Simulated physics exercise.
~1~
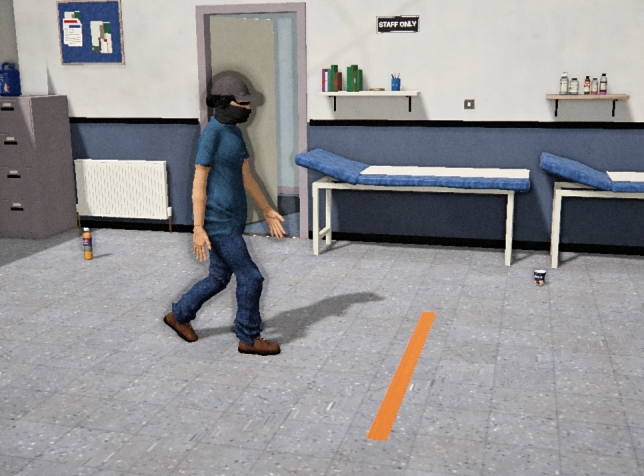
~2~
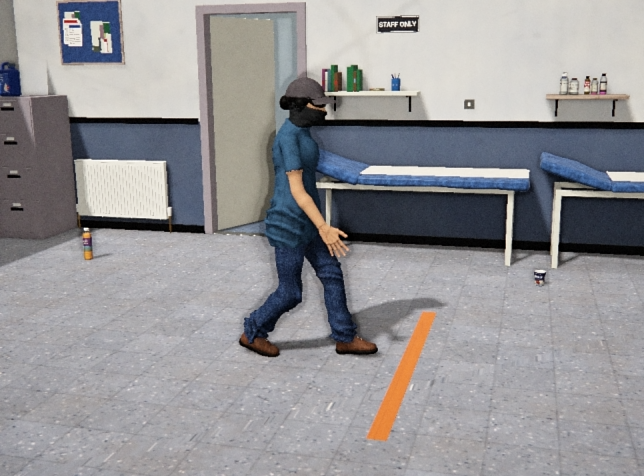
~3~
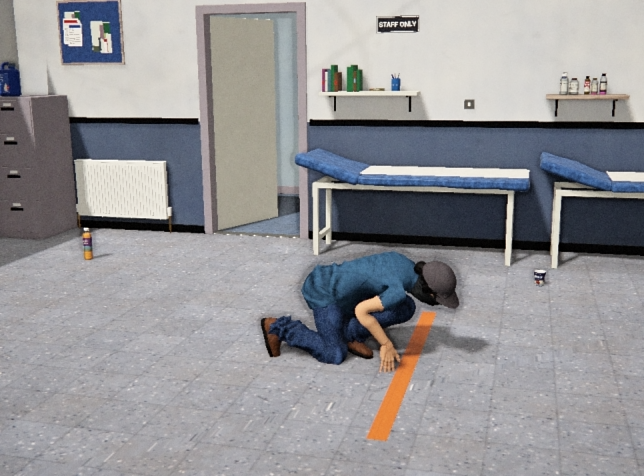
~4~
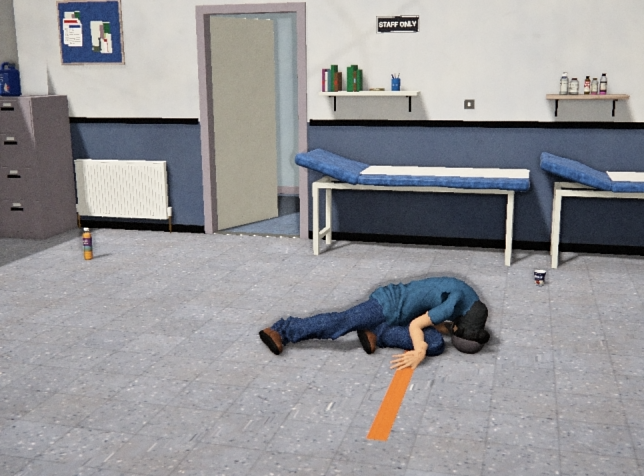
A person in a cap walks right, crumples, and ends lying across the orange tape.
